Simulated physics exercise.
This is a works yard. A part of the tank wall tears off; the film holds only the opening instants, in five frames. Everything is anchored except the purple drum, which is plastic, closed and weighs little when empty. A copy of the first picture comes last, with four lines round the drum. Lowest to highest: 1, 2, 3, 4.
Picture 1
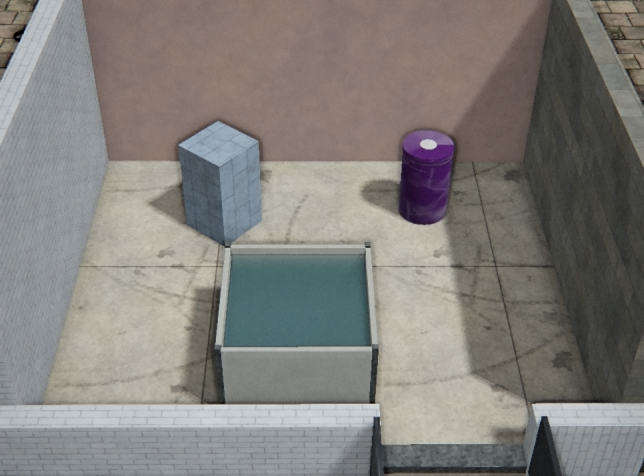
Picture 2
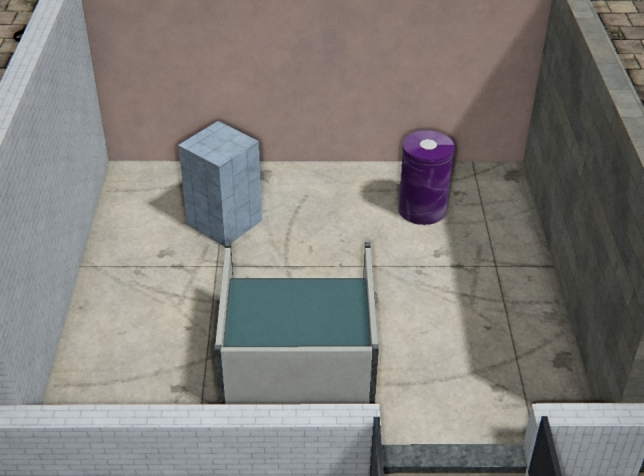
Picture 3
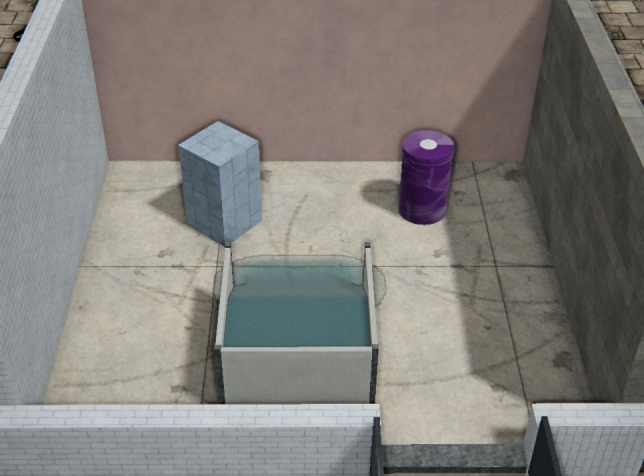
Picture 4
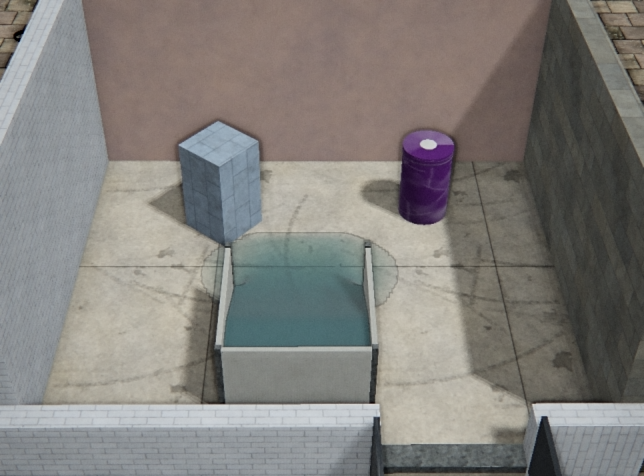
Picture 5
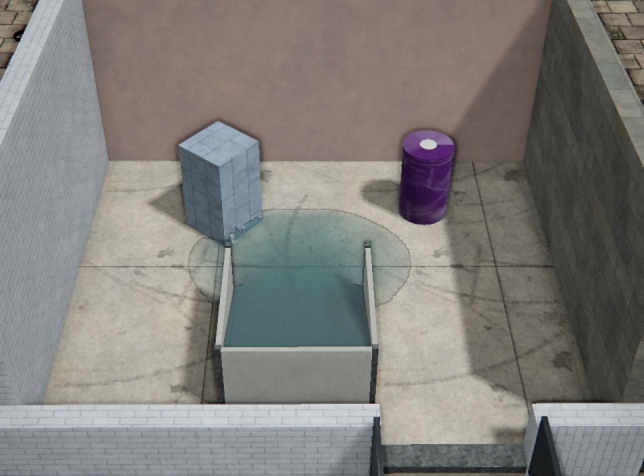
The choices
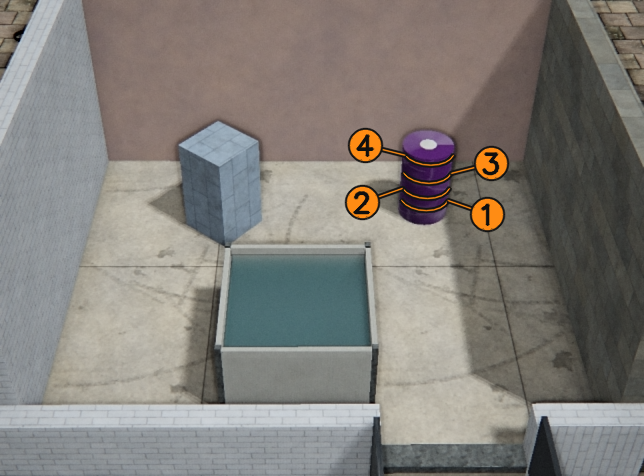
Walled works yard with a tiled block and purple drum, a tank's back side opening and water spreading across the floor behind.
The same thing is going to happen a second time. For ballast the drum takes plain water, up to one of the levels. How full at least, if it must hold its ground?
Take 1.
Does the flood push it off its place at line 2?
No, not at all.
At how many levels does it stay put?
All of the four.
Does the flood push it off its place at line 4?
No.
On the marked copy, 1 at (426, 210); 2 at (427, 198); 3 at (429, 183); 4 at (430, 165); from the bottom up 1, 2, 3, 4.
With 1, it does not move.
With 2, it does not move.
With 3, it does not move.
With 4, it does not move.
